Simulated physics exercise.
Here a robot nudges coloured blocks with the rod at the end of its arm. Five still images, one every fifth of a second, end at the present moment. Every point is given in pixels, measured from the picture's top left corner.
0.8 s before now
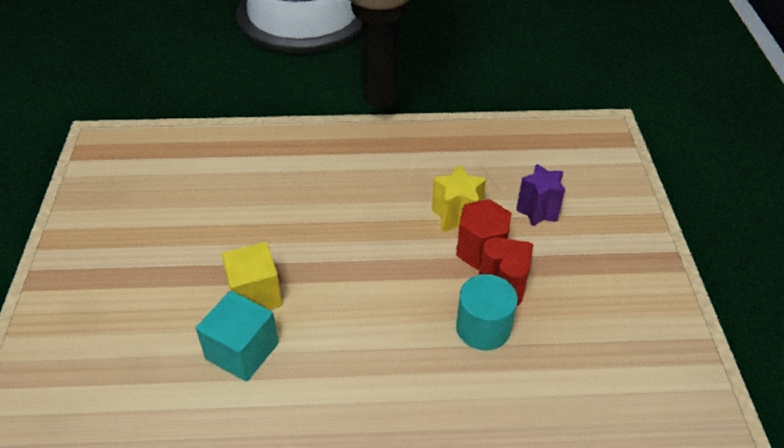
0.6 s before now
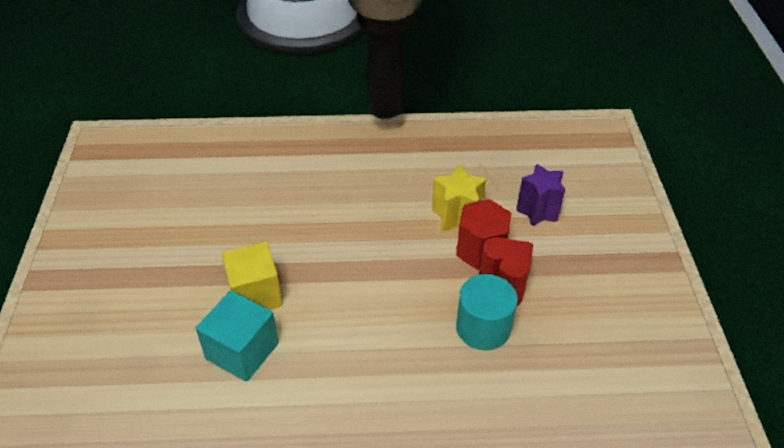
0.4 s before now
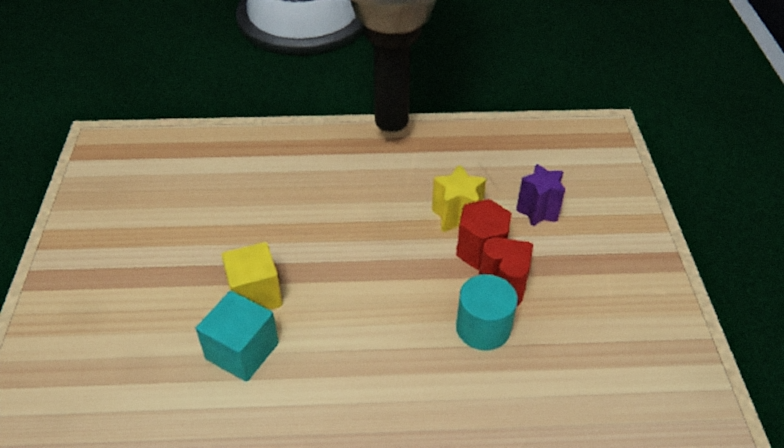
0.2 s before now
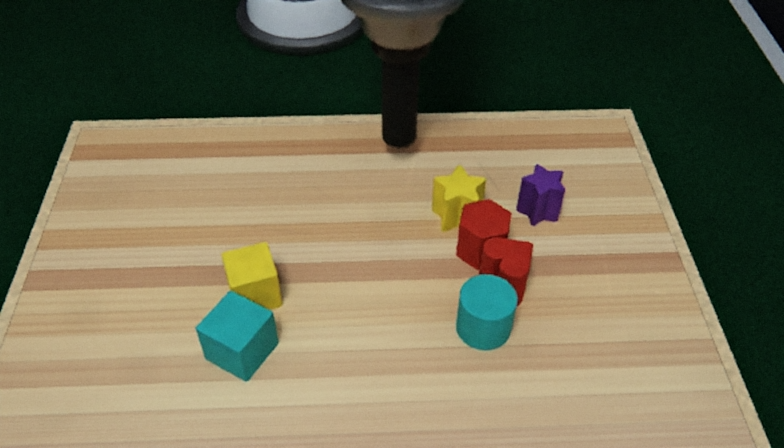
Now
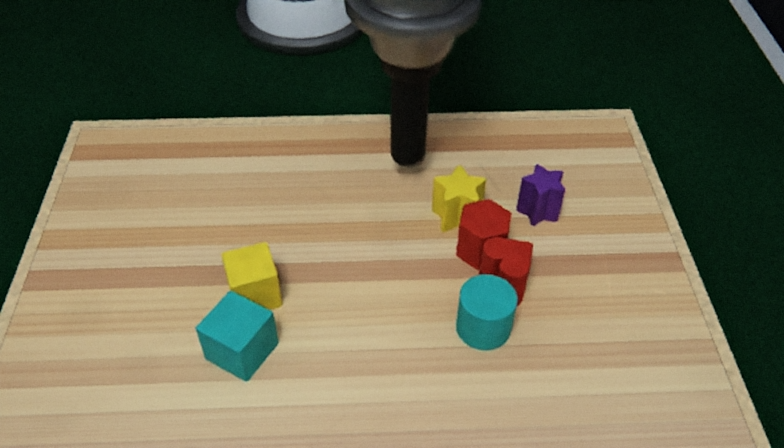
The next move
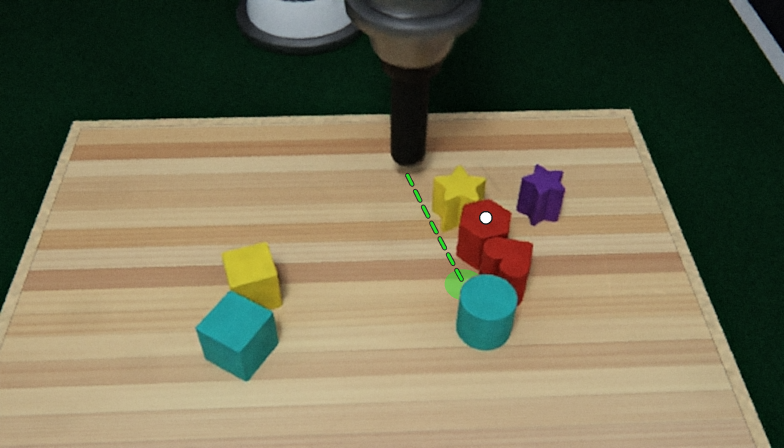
On a pale striped wooden board, yellow, red, turquoise and purple blocks sit in two groups, with a robot arm's dark rod at the far edge. The rod moves slowly forward over the board and slightly right, nearing the yellow star, while every block stays still.
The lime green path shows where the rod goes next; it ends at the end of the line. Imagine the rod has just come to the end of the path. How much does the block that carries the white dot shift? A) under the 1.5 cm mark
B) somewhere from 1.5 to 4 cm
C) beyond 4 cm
The one that fits is B, somewhere from 1.5 to 4 cm.
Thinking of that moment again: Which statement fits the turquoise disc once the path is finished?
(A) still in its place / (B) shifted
The answer is A.
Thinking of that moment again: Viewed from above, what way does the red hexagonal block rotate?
My prediction: CW.
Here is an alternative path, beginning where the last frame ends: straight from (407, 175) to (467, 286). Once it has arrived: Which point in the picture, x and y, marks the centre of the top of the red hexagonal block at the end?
Top centre: (512, 227).
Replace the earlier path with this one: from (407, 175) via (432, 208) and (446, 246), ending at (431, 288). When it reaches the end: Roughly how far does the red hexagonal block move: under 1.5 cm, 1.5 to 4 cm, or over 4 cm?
Verdict: From 1.5 to 4 cm.
The line goes from (407, 175) directly to (464, 285); the dot is on the red hexagonal block.
What follows on the original path. One third of the way, rod (425, 190); yellow star block (468, 187), turned 20° anticlockwise.
Two thirds of the way, rod (445, 227); yellow star block (477, 195), turned 85° anticlockwise; red hexagonal block (511, 225), turned 45° clockwise; red heart-shaped block (516, 263).
At the end, rod (467, 266); yellow star block (477, 195), turned 90° anticlockwise; red hexagonal block (511, 225), turned 45° clockwise; turquoise disc unmoved; red heart-shaped block (518, 263).
